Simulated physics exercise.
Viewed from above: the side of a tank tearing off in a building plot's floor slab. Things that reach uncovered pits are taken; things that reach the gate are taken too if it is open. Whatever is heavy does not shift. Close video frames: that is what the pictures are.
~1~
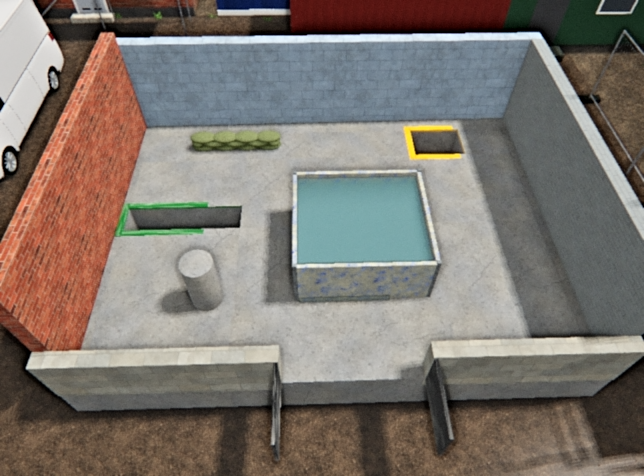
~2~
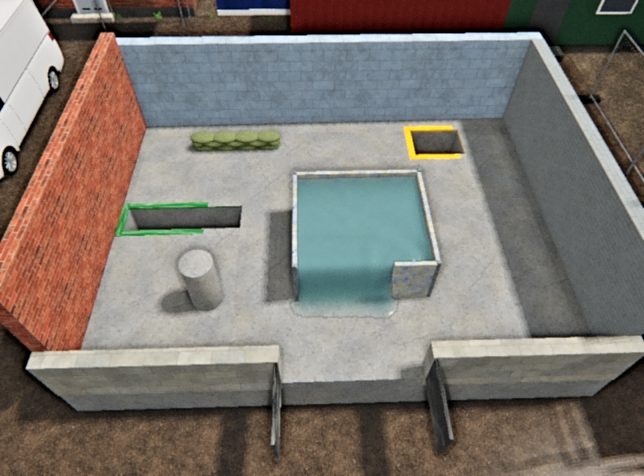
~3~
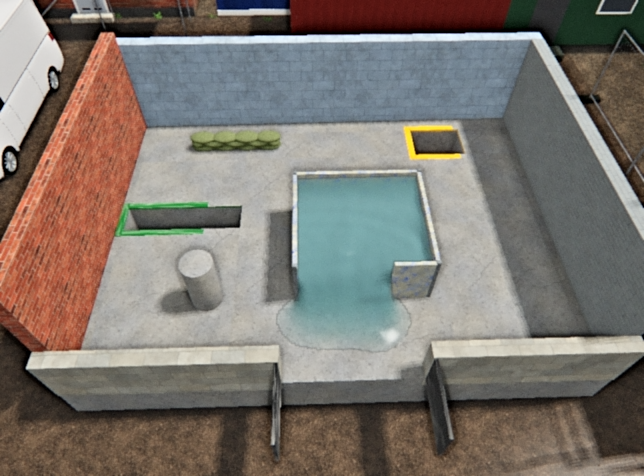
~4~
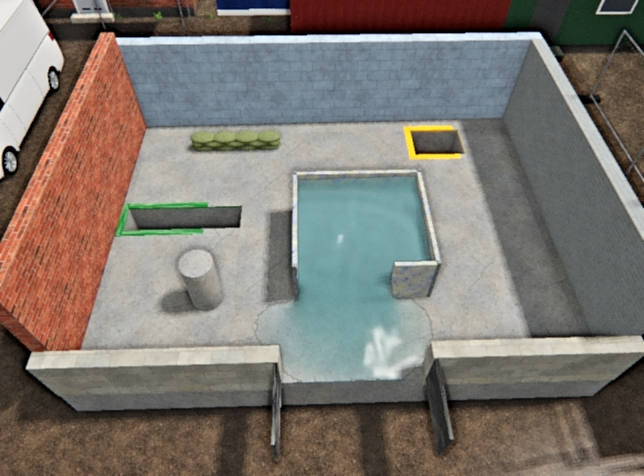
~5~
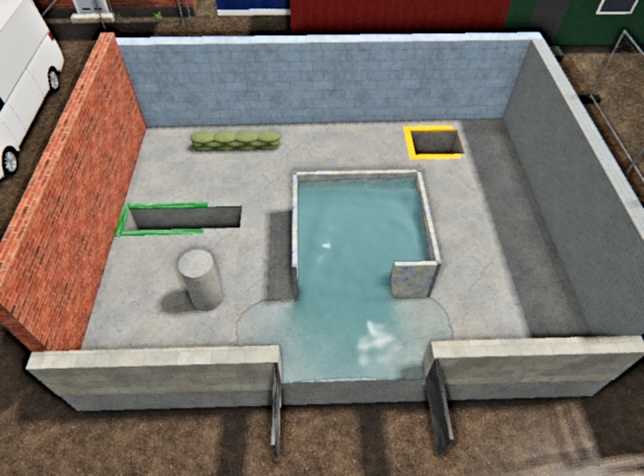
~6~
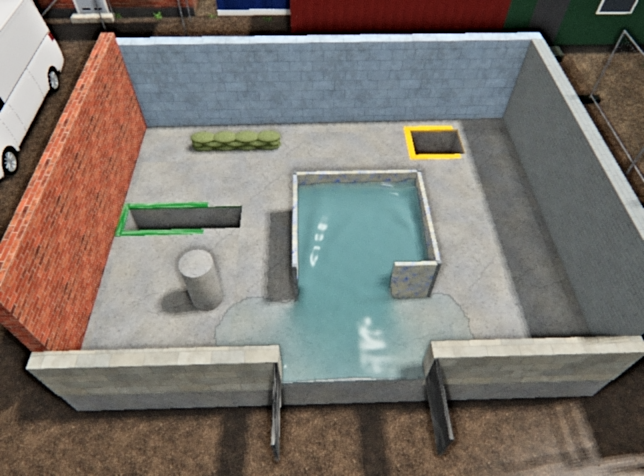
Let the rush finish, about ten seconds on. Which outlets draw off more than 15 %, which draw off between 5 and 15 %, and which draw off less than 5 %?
One by one: The gate swallows beyond fifteen per cent; the green pit swallows five to fifteen per cent; the yellow pit swallows below five per cent.
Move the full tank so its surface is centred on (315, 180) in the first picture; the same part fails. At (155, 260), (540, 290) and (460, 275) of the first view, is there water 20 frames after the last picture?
Taking them as they were asked, they come out soaked, bone dry, bone dry.
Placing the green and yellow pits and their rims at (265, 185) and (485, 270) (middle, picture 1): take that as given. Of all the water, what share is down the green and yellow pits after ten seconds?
Green 2 %; yellow 0 %.
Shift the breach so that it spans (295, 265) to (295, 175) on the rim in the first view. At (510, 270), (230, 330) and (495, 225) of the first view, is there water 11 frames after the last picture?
Unsoaked, then soaked, then unsoaked.
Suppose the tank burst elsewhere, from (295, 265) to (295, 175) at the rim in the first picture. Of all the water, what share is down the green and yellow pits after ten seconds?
I'd say the green pit gets around 65 percent and the yellow pit around 2 percent.
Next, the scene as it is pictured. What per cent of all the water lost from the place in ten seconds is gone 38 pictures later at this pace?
I'd put it at 85 per cent.
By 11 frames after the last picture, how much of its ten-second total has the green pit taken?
My figure is 0 in a hundred.
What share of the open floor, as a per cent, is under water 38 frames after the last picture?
Some 30 in a hundred.
A moment on, water covers 15 % of the floor; the gate 23 %, the green pit 0 %, the yellow pit 0 %.
Next, water covers 20 % of the floor; the gate 40 %, the green pit 0 %, the yellow pit 0 %.
Then, water covers 25 % of the floor; the gate 54 %, the green pit 1 %, the yellow pit 0 %.
Later, water covers 30 % of the floor; the gate 67 %, the green pit 5 %, the yellow pit 0 %.
In the end, water covers 25 % of the floor; the gate 75 %, the green pit 9 %, the yellow pit 0 %.
